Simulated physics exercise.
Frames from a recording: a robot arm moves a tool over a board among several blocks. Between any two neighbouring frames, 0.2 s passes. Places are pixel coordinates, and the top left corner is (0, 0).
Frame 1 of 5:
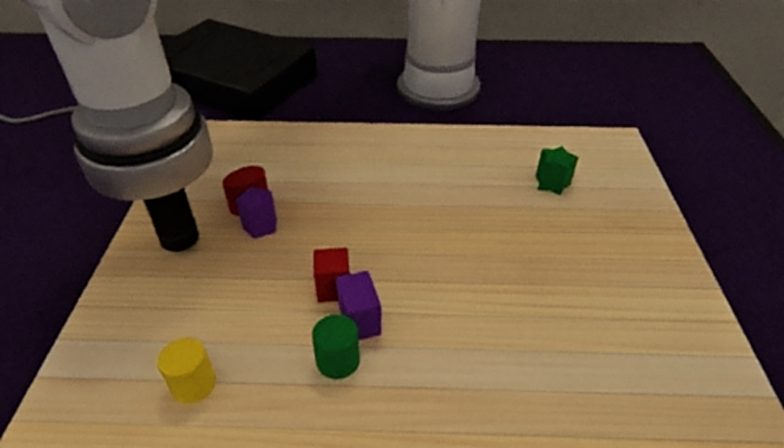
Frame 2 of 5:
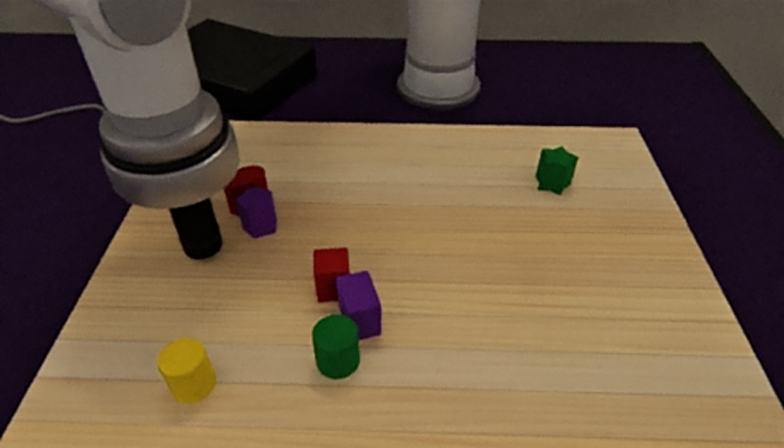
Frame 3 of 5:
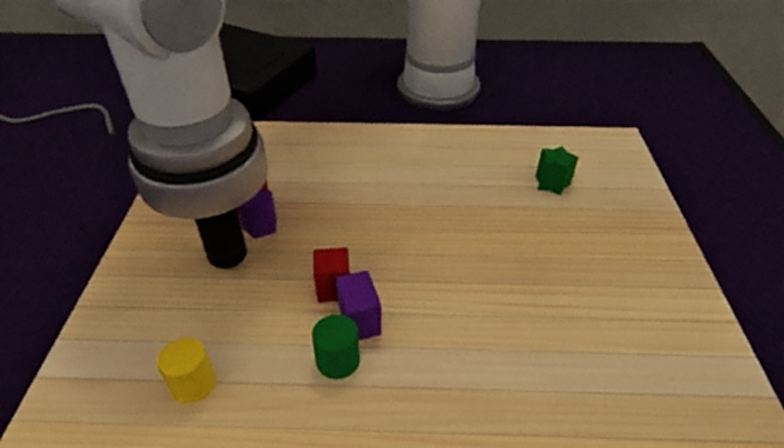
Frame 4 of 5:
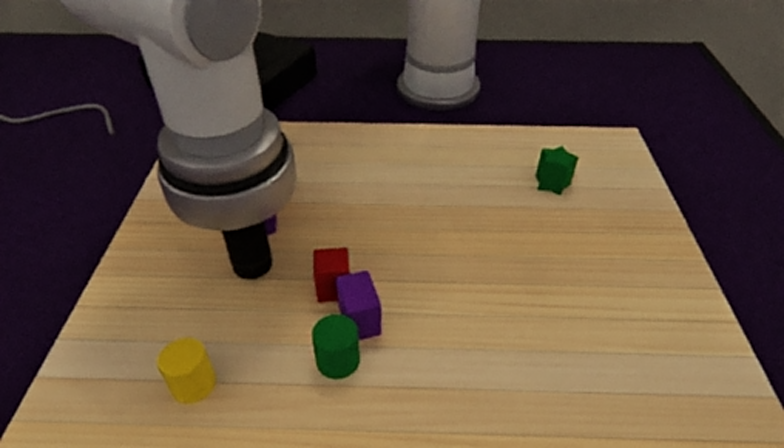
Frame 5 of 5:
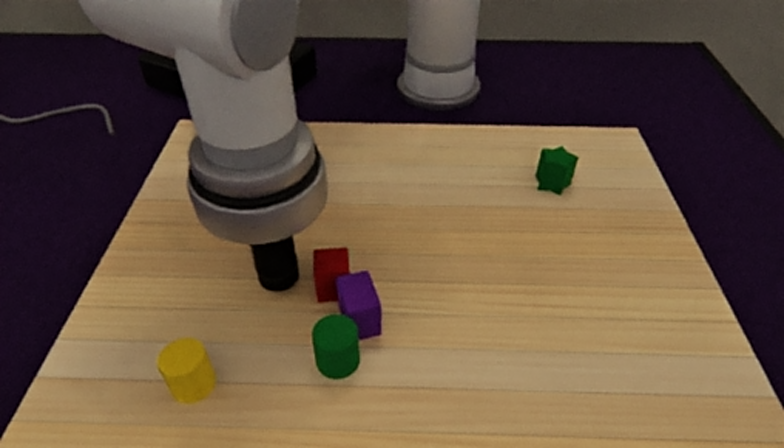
A robot arm glides its black tool rightward and slightly nearer above the still blocks.
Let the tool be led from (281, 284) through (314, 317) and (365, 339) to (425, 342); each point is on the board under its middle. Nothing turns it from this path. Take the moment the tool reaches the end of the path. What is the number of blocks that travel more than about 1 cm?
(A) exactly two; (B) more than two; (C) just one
A: Exactly two.
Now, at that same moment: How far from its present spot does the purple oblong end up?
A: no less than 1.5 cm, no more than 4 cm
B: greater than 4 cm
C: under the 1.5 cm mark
My answer is option B.
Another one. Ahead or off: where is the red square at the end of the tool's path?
In the end it is beside or behind the tool.
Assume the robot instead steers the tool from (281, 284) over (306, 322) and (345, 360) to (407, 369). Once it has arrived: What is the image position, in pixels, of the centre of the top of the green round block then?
I'd expect the centre of its top face to be at (393, 384).
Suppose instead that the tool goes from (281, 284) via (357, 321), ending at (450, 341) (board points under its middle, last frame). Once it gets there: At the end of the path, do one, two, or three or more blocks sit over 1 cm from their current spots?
It should be two.
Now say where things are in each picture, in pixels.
In the first frame, tool tip at (180, 240); block tops, purple pentagon at (255, 197); red square at (331, 259); green round block at (335, 332); purple oblong at (358, 290).
In the second frame, tool at (204, 247); blocks unchanged.
In the third frame, tool at (228, 256); blocks unchanged.
In the fourth frame, tool at (253, 266); blocks unchanged.
In the fifth frame, tool at (279, 277); purple pentagon hidden; red square at (331, 259); green round block at (335, 332); purple oblong at (358, 290).
On the path given first. One third of the way, tool at (313, 311); red square at (336, 261), turned 30° anticlockwise.
Two thirds of the way, tool at (366, 332); red square at (336, 261), turned 30° anticlockwise; green round block at (349, 347); purple oblong at (397, 290), turned 35° anticlockwise.
At the end, tool at (426, 335); purple pentagon in place; red square at (336, 261), turned 30° anticlockwise; green round block at (349, 347); purple oblong at (419, 281), turned 70° anticlockwise.
